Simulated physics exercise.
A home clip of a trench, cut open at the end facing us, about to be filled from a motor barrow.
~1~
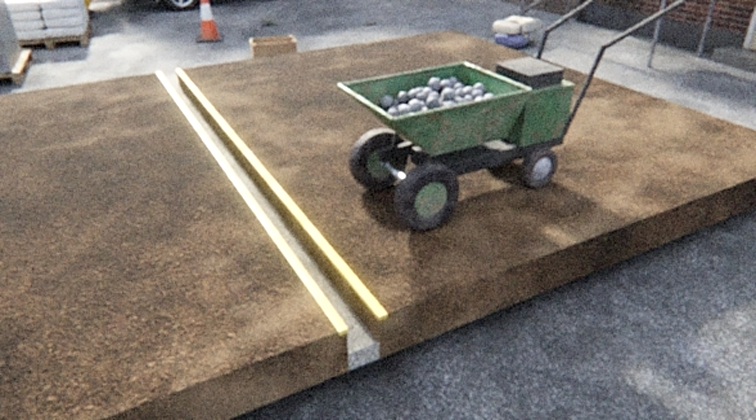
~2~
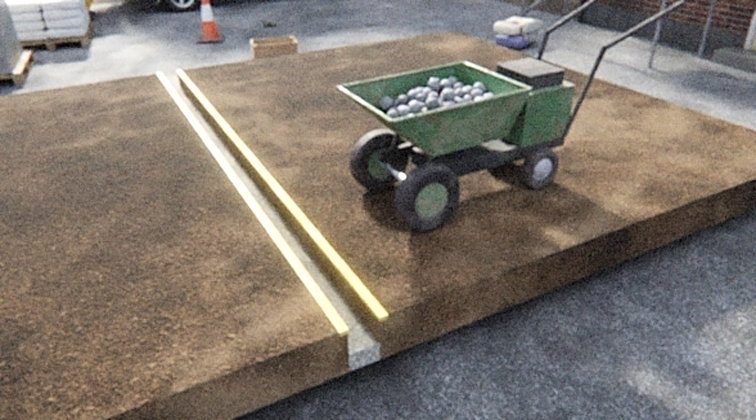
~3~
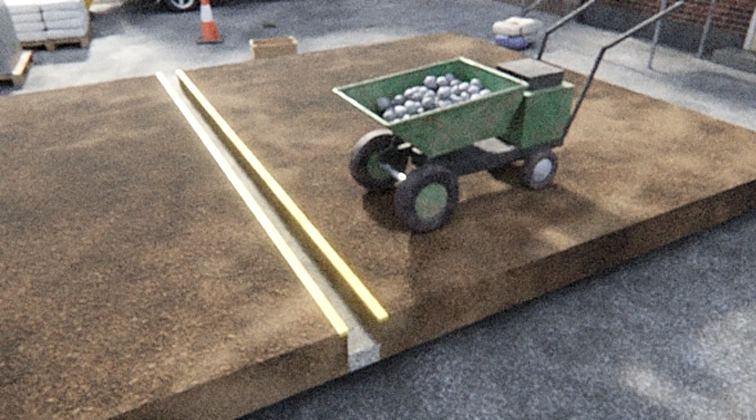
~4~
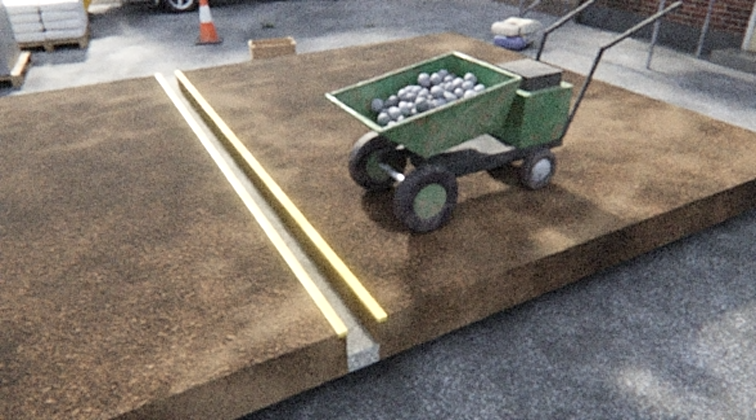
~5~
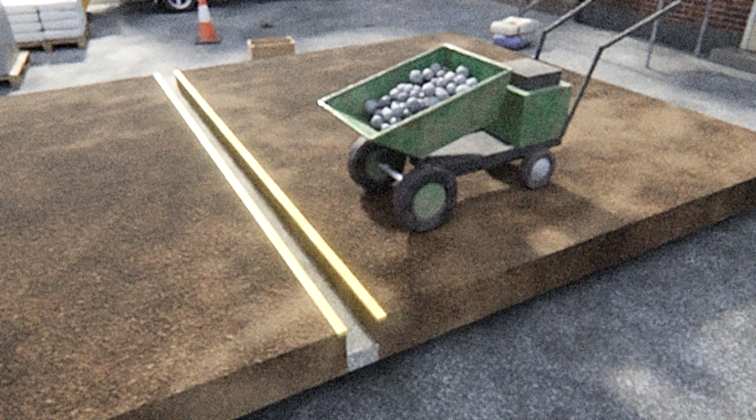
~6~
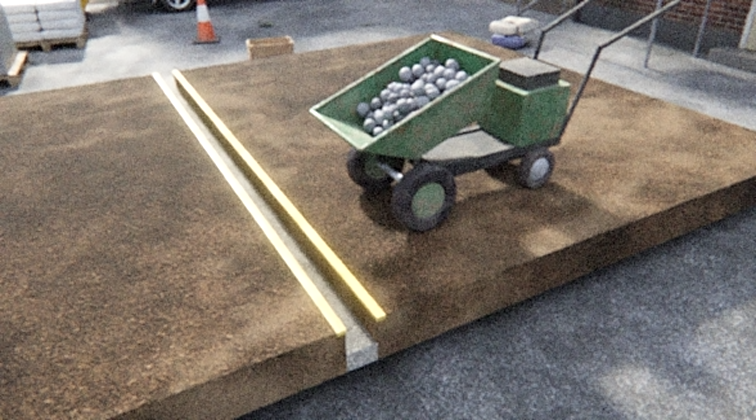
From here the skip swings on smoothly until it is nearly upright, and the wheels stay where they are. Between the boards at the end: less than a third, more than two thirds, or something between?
The trench takes between a third and two thirds.
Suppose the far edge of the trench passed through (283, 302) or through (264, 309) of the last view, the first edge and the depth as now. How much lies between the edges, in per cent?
The first gives 80 %, the second 90 %.
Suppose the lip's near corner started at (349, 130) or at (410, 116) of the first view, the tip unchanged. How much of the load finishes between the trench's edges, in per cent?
Near 0 % and 40 %.
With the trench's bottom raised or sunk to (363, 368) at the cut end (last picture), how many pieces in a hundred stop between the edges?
Near 60 %.
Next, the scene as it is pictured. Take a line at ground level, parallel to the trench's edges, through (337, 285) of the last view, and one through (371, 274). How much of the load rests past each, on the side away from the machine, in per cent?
First some 60, then 70 per cent.
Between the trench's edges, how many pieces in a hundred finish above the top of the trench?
Roughly 25 in a hundred.
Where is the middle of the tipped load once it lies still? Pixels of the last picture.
Near (286, 237).
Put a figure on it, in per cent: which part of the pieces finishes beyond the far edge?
About 20 per cent.
Soon after the last picture, skip tipped steeply; all in the skip.
A little later, skip tipped right over; about half in the skip; a stray few short of the trench; about a third in or heaped over the trench; a small part beyond it.
Later still, skip tipped right over; about a quarter in the skip; a stray few short of the trench; about half in or heaped over the trench; about a quarter beyond it.
At rest, skip tipped right over; about a quarter in the skip; a stray few short of the trench; about half in or heaped over the trench; about a quarter beyond it.
